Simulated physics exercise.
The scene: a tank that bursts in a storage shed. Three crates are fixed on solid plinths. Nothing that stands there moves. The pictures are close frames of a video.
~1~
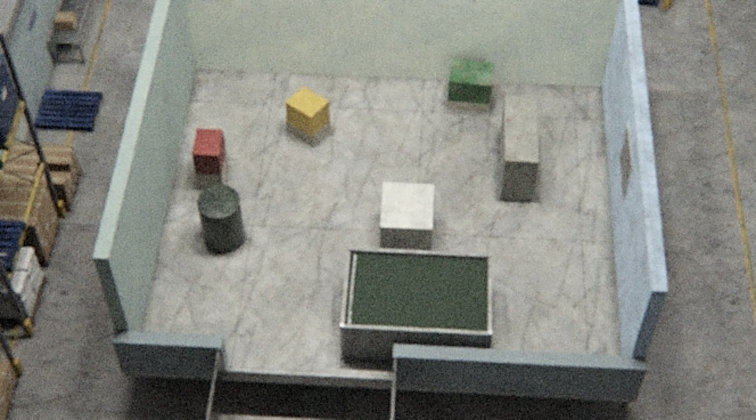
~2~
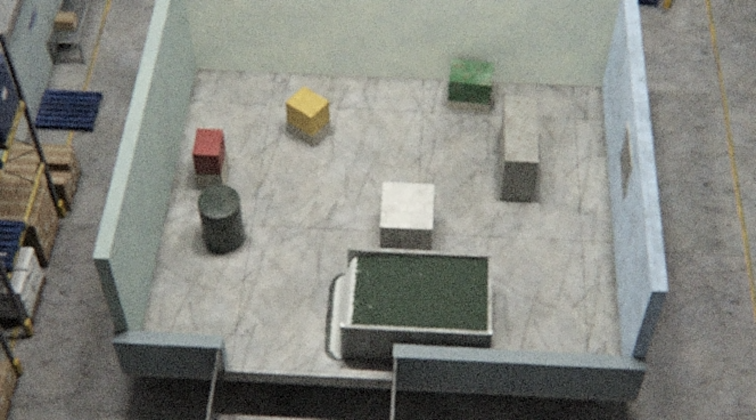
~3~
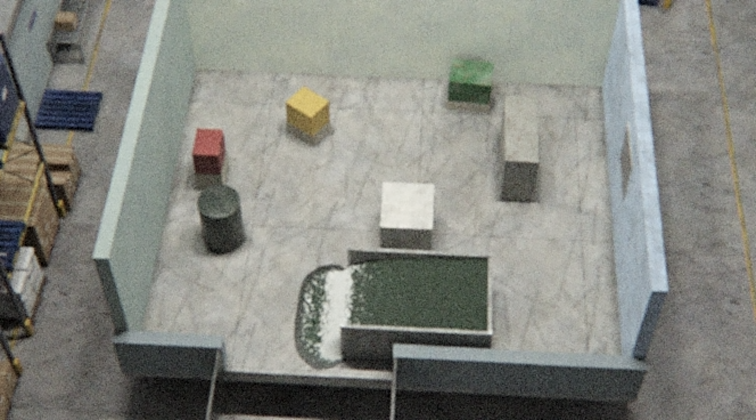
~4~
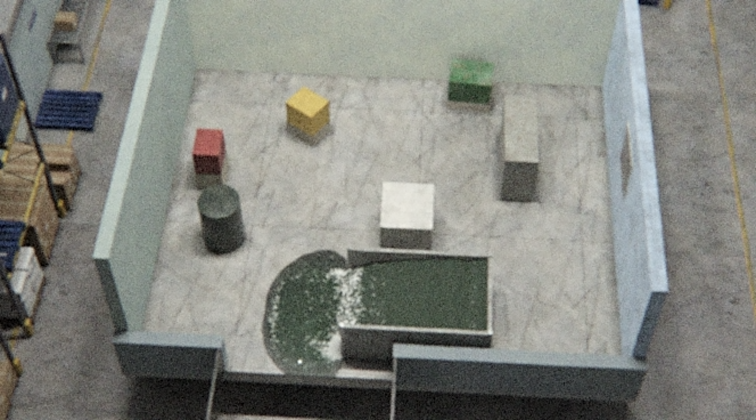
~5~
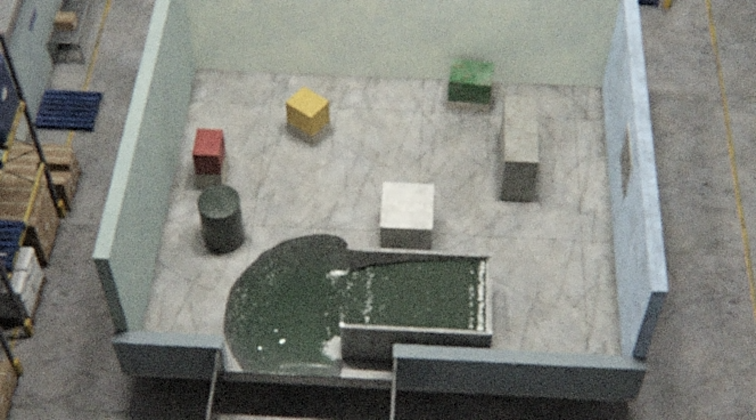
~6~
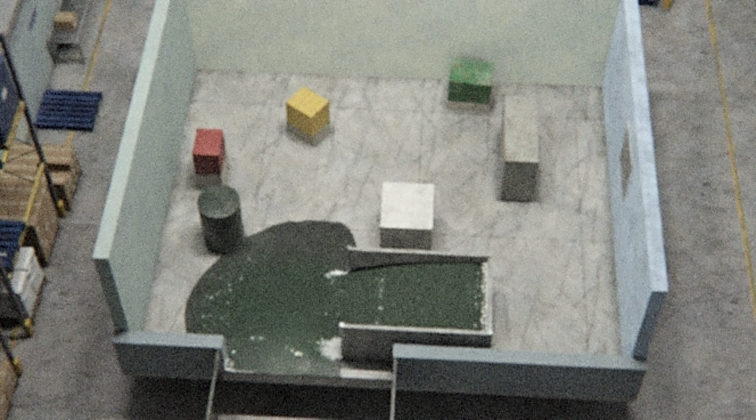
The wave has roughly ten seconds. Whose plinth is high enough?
One by one: The yellow crate stays dry; the red crate stays dry; the green crate stays dry.
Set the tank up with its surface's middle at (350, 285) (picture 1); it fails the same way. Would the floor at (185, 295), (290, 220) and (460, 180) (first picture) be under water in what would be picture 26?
As listed: Covered, awash, no water.
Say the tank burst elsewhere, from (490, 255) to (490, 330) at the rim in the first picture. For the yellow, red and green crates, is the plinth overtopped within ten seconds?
In short: The yellow one remains dry; the red one escapes it; the green one is wetted.
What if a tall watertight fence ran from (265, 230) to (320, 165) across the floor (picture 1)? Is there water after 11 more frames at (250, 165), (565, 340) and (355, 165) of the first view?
In turn: Under water, no water, free of water.
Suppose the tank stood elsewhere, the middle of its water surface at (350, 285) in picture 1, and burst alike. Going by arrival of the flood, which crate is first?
I say the one in red.
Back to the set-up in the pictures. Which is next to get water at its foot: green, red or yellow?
It is the crate marked red.
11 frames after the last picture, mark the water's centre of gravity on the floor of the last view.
Around (283, 296).
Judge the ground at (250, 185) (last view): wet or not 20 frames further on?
At that place: Wet.
A moment on, water covers 20 % of the floor; the yellow crate not reached, the red crate water round its plinth, the green crate not reached.
Next, water covers 30 % of the floor; the yellow crate not reached, the red crate water round its plinth, the green crate not reached.
Then, water covers 35 % of the floor; the yellow crate water round its plinth, the red crate water round its plinth, the green crate not reached.
Later, water covers 60 % of the floor; the yellow crate water round its plinth, the red crate water round its plinth, the green crate water round its plinth.
In the end, water covers 80 % of the floor; the yellow crate stayed above the water, the red crate stayed above the water, the green crate stayed above the water.
